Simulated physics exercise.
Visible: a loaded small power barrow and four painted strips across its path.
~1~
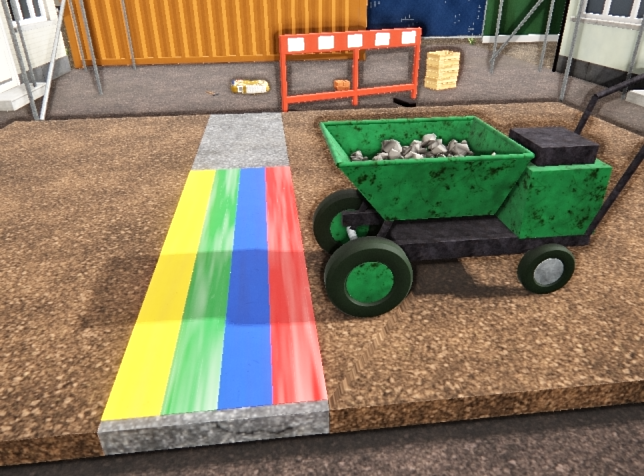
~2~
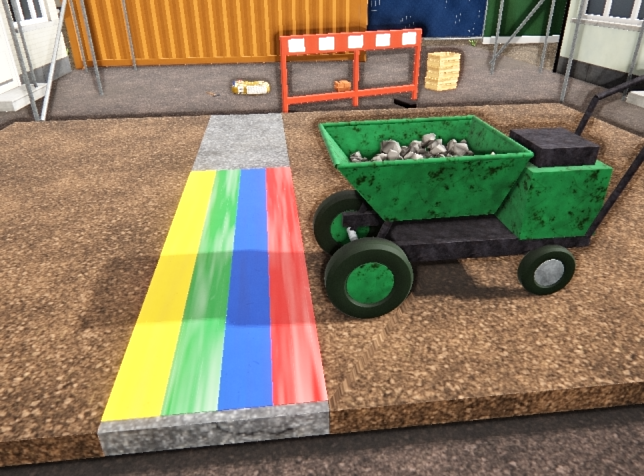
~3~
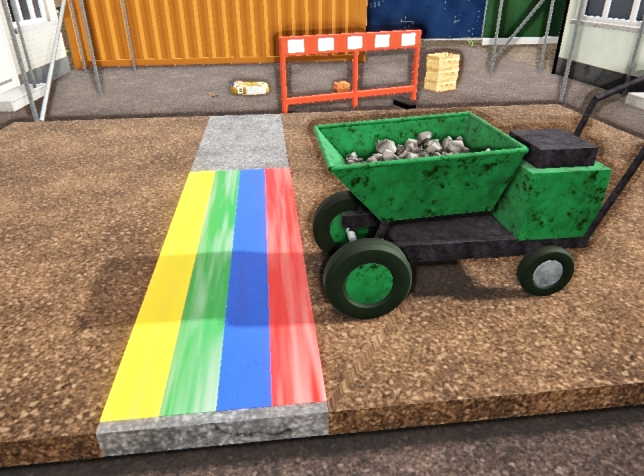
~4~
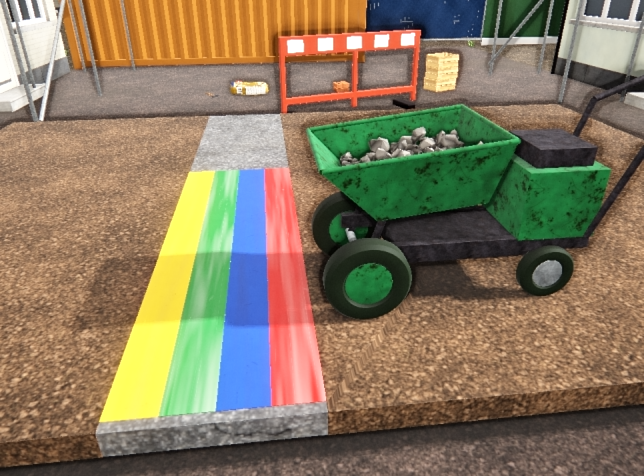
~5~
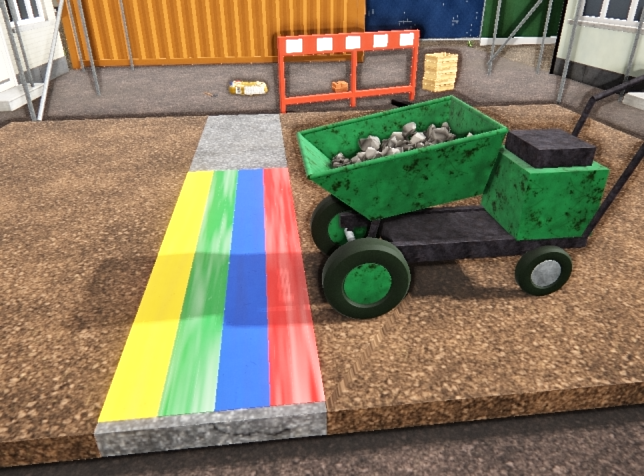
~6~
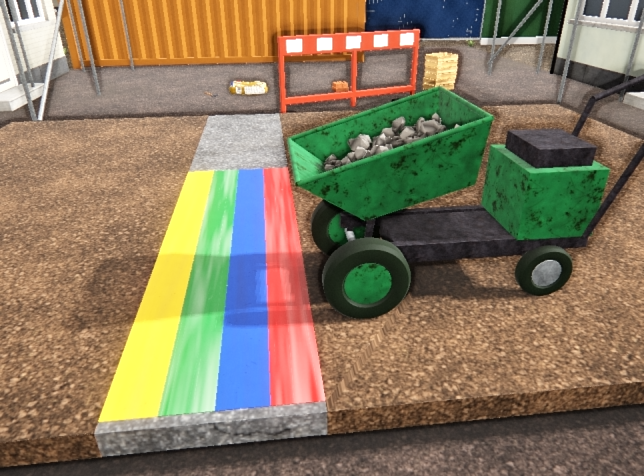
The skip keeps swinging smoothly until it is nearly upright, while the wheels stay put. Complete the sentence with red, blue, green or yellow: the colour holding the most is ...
The colour holding the most is green.
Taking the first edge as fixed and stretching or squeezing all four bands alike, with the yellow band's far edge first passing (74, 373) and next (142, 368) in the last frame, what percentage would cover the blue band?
Shares: 30 %; then 10 %.
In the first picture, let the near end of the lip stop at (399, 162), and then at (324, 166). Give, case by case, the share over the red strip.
In order: About 20 % and 0 %.
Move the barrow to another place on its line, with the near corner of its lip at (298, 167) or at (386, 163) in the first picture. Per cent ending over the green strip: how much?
Some 30 in a hundred, then some 20 in a hundred.
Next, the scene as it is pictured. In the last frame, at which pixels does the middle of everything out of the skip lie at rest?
Roughly at pixel (195, 288).
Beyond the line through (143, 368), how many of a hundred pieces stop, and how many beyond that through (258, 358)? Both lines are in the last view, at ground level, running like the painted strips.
That's 20 per cent for the first and 90 per cent for the second.
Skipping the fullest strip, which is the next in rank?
The next one is the strip in yellow.
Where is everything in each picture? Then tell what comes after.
In the first frame, lip of the skip at (339, 165), level; top of the load at (423, 156), broken stones; red strip at (295, 349); blue strip at (247, 353); green strip at (197, 357); yellow strip at (147, 361).
In the second frame, lip of the skip at (337, 167), level; top of the load at (423, 156).
In the third frame, lip of the skip at (331, 169), tipped barely; top of the load at (437, 159).
In the fourth frame, lip of the skip at (322, 172), tipped a little; top of the load at (431, 154).
In the fifth frame, lip of the skip at (310, 177), tipped a little; top of the load at (421, 149).
In the sixth frame, lip of the skip at (298, 184), tipped clearly; top of the load at (425, 140); red strip at (293, 350); blue strip at (245, 354); green strip at (195, 358); yellow strip at (145, 362).
Soon after the last picture, skip tipped steeply; all in the skip.
A little later, skip tipped right over; about two thirds in the skip; a small part over the blue strip; about a quarter over the green strip; a small part over the yellow strip; a stray few off the paint.
Later still, skip tipped right over; a small part in the skip; a small part over the blue strip; about a third over the green strip; about a quarter over the yellow strip; a small part off the paint.
At rest, skip tipped right over; a small part in the skip; none over the red strip; about a quarter over the blue strip; about a third over the green strip; about a quarter over the yellow strip; a small part off the paint.
